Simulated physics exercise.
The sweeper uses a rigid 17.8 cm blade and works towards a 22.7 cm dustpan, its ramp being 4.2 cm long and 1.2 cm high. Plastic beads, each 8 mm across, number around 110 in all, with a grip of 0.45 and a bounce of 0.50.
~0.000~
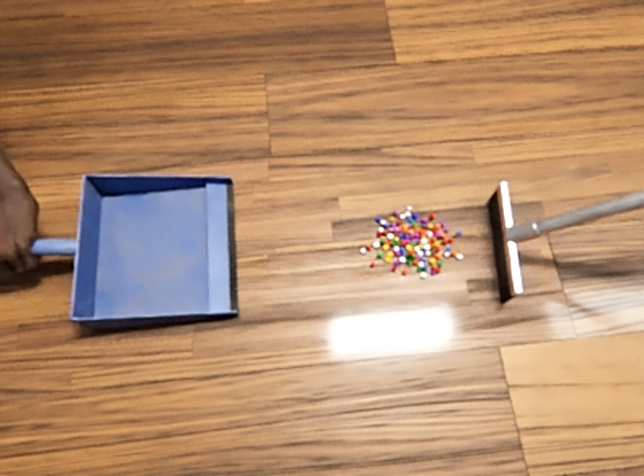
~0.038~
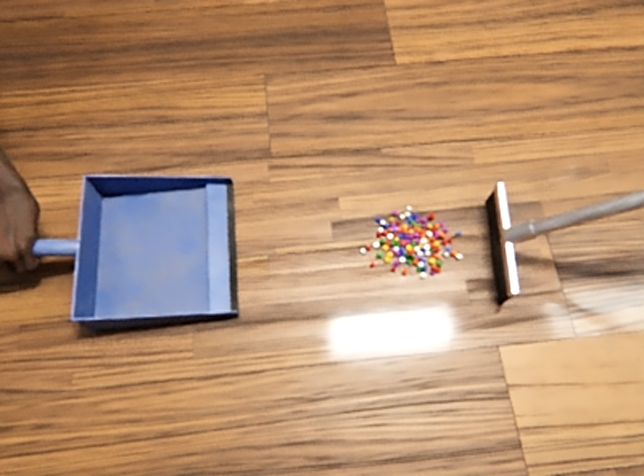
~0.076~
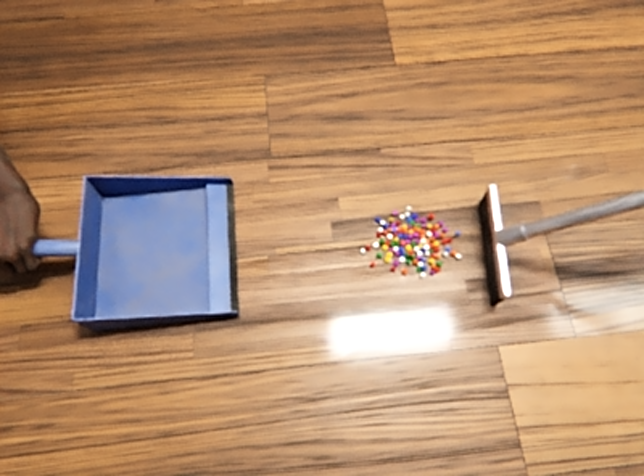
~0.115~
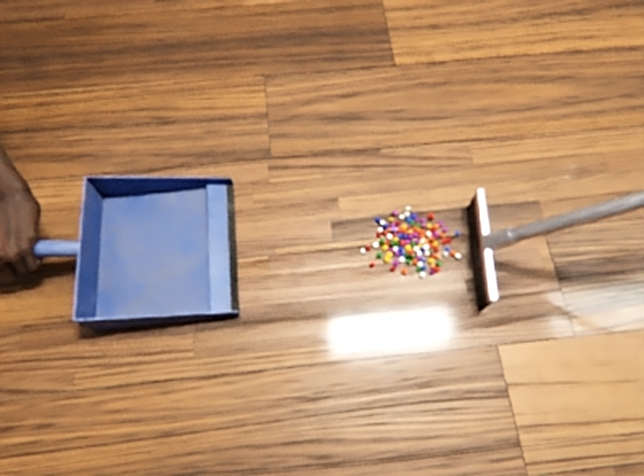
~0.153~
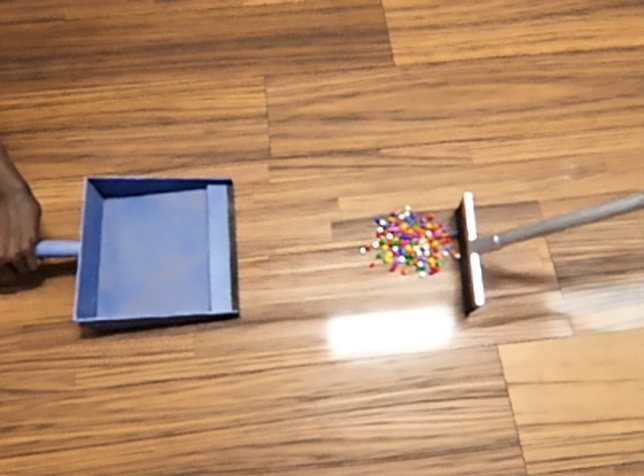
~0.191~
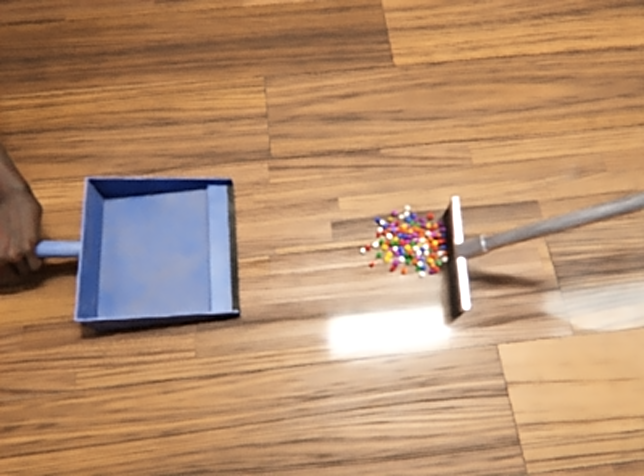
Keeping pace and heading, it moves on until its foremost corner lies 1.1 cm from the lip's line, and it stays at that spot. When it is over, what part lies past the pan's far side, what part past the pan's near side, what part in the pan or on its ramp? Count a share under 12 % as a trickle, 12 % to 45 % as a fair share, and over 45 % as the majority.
Past the pan's far side: Low; past the pan's near side: Medium; in the pan or on its ramp: Low.
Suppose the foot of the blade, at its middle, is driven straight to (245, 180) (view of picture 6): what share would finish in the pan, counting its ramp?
Some 20 per cent.
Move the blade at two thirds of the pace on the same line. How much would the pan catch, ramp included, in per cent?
It would be around 0 percent.
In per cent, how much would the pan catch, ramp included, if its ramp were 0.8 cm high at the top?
That would give something like 0 per cent.
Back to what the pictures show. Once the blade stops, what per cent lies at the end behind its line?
Around 50 per cent.
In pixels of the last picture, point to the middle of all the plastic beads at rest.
In the last view, approximately (260, 254).
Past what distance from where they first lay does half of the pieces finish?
It works out to some 22 cm.
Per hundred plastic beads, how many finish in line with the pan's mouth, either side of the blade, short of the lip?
I'd say close to 80 per cent of them.
After 0.47 s, middle of the blade 19 cm from the lip; 0 % over the lip, far side 0 %, near side 5 %.
Then, at 0.66 s, middle of the blade 8 cm from the lip; 0 % over the lip, far side 0 %, near side 10 %.
Then, at 0.97 s, middle of the blade 2 cm from the lip; 0 % over the lip, far side 0 %, near side 20 %.
In the end, at 1.7 s, far side 0 %, near side 20 %, pan 0 %, in front of the lip or behind the blade 80 %.
